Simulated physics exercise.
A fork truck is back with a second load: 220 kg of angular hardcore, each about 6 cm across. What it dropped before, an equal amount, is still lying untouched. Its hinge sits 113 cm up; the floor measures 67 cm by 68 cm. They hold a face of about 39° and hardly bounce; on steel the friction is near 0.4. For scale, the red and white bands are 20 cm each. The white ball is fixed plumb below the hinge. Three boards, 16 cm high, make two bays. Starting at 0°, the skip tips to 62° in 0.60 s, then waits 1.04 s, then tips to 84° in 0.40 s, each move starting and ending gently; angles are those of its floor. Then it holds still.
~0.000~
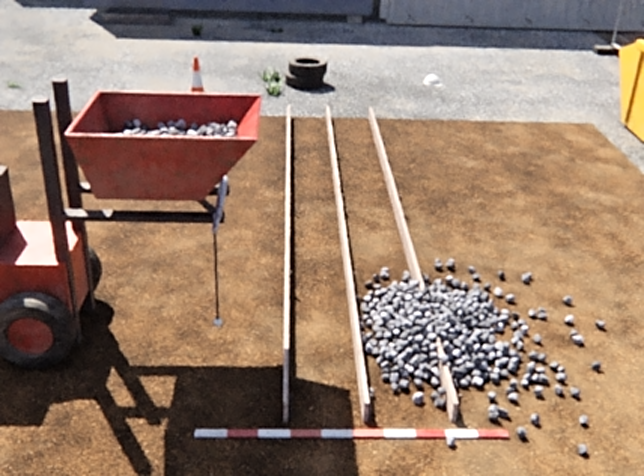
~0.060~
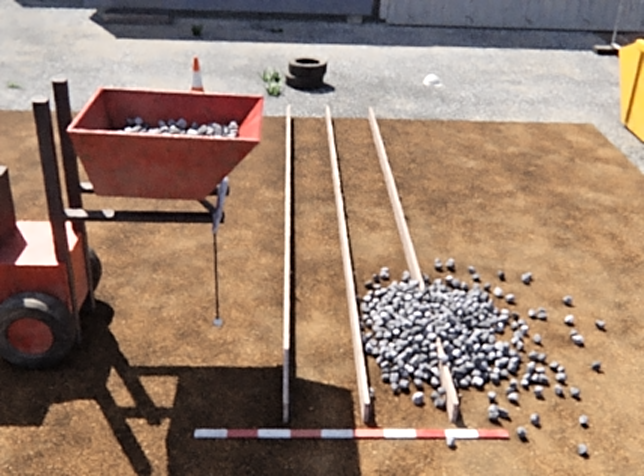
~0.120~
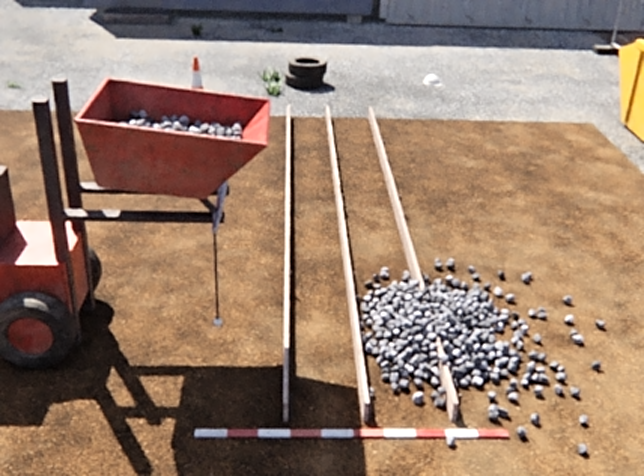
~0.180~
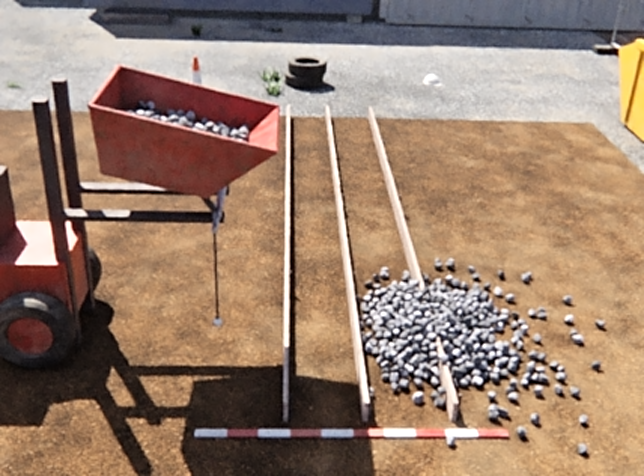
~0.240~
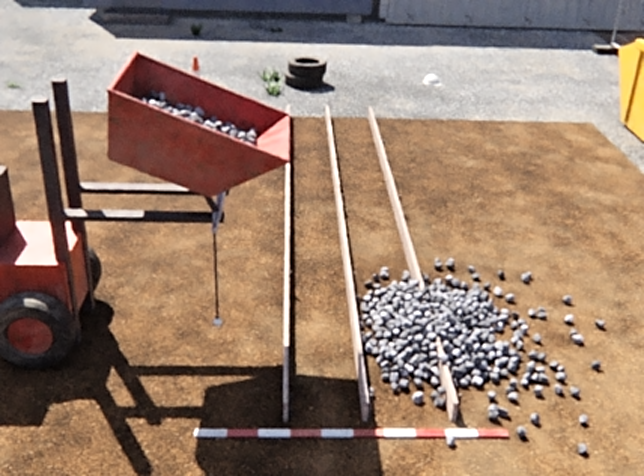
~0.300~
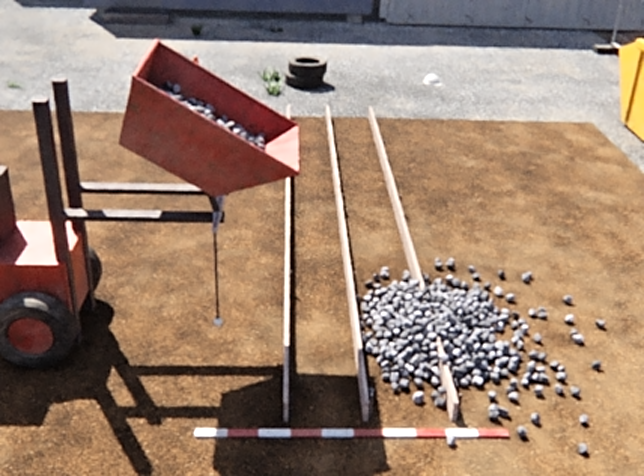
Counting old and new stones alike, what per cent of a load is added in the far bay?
About 59 per cent.
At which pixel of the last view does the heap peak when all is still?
Around (368, 304).
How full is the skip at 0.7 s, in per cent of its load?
Roughly 100 per cent is still inside.
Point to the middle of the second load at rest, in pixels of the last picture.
Their middle is at about (365, 323).
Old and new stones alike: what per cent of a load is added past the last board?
About 0 per cent.
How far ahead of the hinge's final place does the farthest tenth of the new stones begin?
About 140 cm.
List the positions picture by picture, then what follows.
Lip at (256, 140), floor tilted 0°, highest stones at (212, 133). The earlier load is highest near (432, 311), 20 cm above ground level, 44 % in the far bay, 56 % past the last board, in the first picture.
Lip at (259, 142), floor tilted 2°, highest stones at (177, 134); the stones move at 0.4 m/s on average, in the second picture.
Lip at (266, 145), floor tilted 6°, highest stones at (146, 128); the stones move at 0.7 m/s on average, in the third picture.
Lip at (277, 152), floor tilted 13°, highest stones at (144, 117); the stones move at 1.1 m/s on average, in the fourth picture.
Lip at (288, 162), floor tilted 22°, highest stones at (147, 105); the stones move at 1.4 m/s on average, in the fifth picture.
Lip at (299, 174), floor tilted 31°, highest stones at (155, 94); the stones move at 1.3 m/s on average, in the sixth picture.
After 0.4 s the floor is at 52°; in per cent of one load, 100 in the skip, 44 in the far bay, 56 past the last board; the foremost stones are at (566, 315).
After 0.7 s the floor is at 62°; in per cent of one load, 100 in the skip, 44 in the far bay, 56 past the last board; the foremost stones are at (566, 315).
After 2.5 s the floor is at 84°; in per cent of one load, 18 in the skip, 43 in the near bay, 80 in the far bay, 58 past the last board; the foremost stones are at (570, 320).
After 4.9 s the floor is at 84°; in per cent of one load, 0 in the skip, 39 in the near bay, 103 in the far bay, 58 past the last board; the foremost stones are at (566, 315). Net gain in the far bay, 59.
